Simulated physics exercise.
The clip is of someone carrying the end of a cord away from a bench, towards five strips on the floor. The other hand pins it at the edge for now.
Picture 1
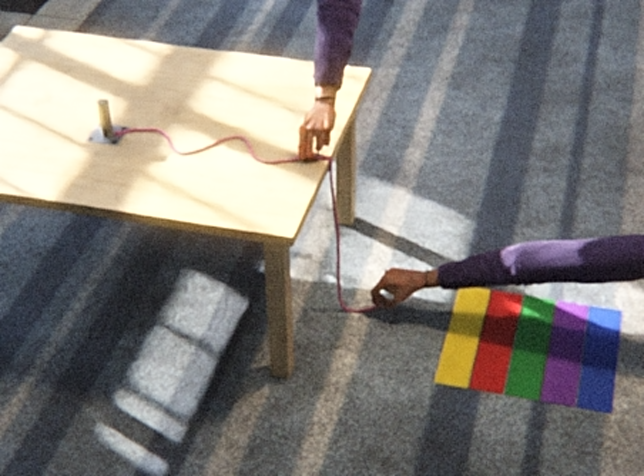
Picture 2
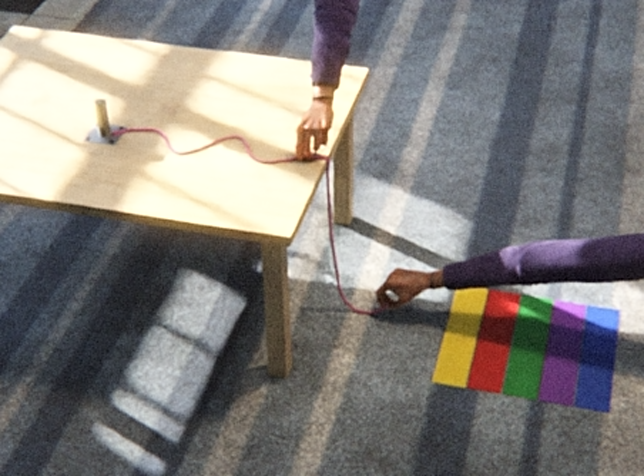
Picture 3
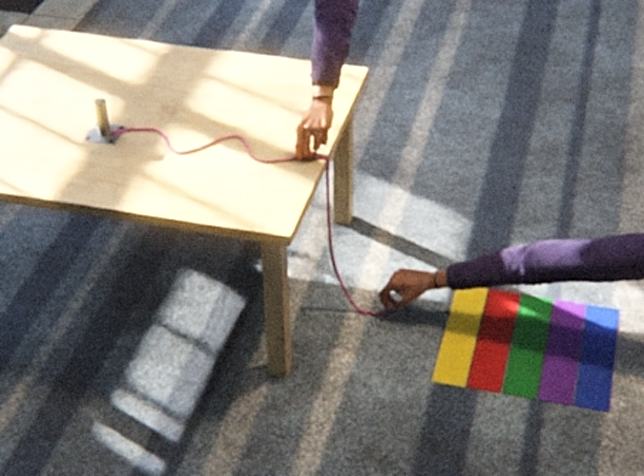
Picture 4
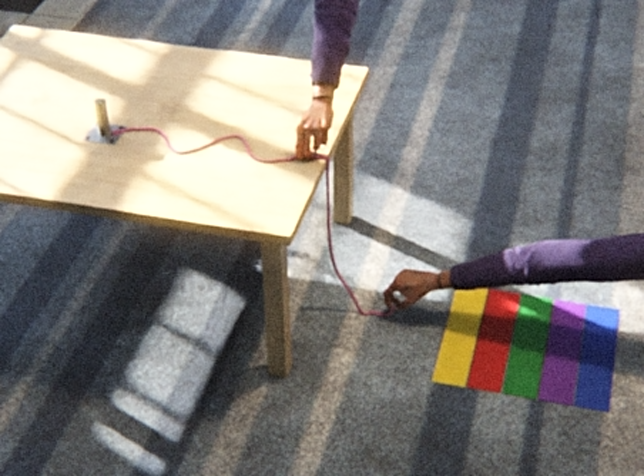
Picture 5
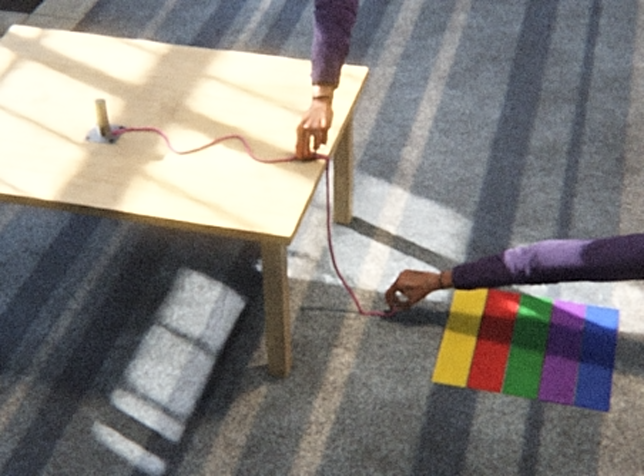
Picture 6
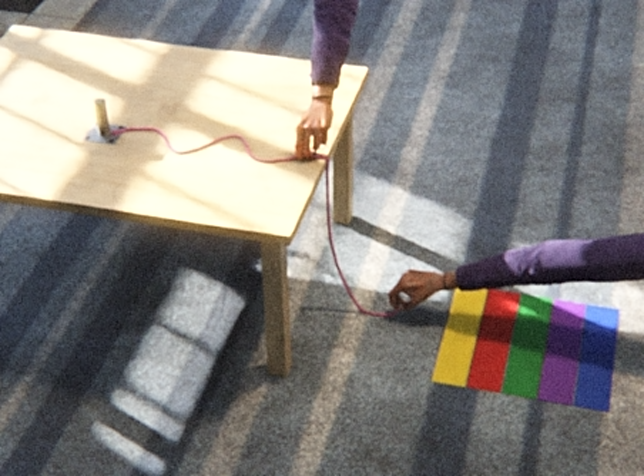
The loose end of a thin reddish cord, held in a hand near the floor, moves slightly to the right, toward the yellow edge of five coloured strips. The hanging part of the cord slants a little more, while another hand keeps pressing the cord at the table's edge.
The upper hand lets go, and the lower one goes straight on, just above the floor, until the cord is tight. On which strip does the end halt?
The end stops over the purple strip.
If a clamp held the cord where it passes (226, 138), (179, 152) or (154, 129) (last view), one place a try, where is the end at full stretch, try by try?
The places are (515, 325), (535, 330) and (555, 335).
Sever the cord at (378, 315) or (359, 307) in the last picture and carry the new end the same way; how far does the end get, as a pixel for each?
The places are (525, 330) and (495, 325).
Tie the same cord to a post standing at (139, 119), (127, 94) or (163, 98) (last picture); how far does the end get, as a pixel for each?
In that order: (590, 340), (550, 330) and (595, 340).
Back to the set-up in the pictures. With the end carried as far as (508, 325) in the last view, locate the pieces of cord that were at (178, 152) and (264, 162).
At (203, 146), then (323, 160).
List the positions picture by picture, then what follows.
End (382, 305); yellow (456, 367); red (490, 373); green (525, 379); purple (561, 385); blue (597, 391), in the first picture.
End (387, 306); cord through (149, 129) (202, 148) (253, 157) (328, 164) (330, 228) (340, 291), in the second picture.
End (390, 306), in the third picture.
End (394, 306); cord through (149, 129) (202, 147) (253, 157) (327, 164) (328, 228) (348, 289), in the fourth picture.
End (396, 307), in the fifth picture.
End (399, 307); cord through (149, 129) (202, 147) (253, 157) (327, 164) (329, 227) (348, 290), in the sixth picture.
Soon after, end near (508, 325); over red.
Then, end near (543, 331); over green.
At full stretch, end near (563, 334); over purple. It gets as far as the purple strip.
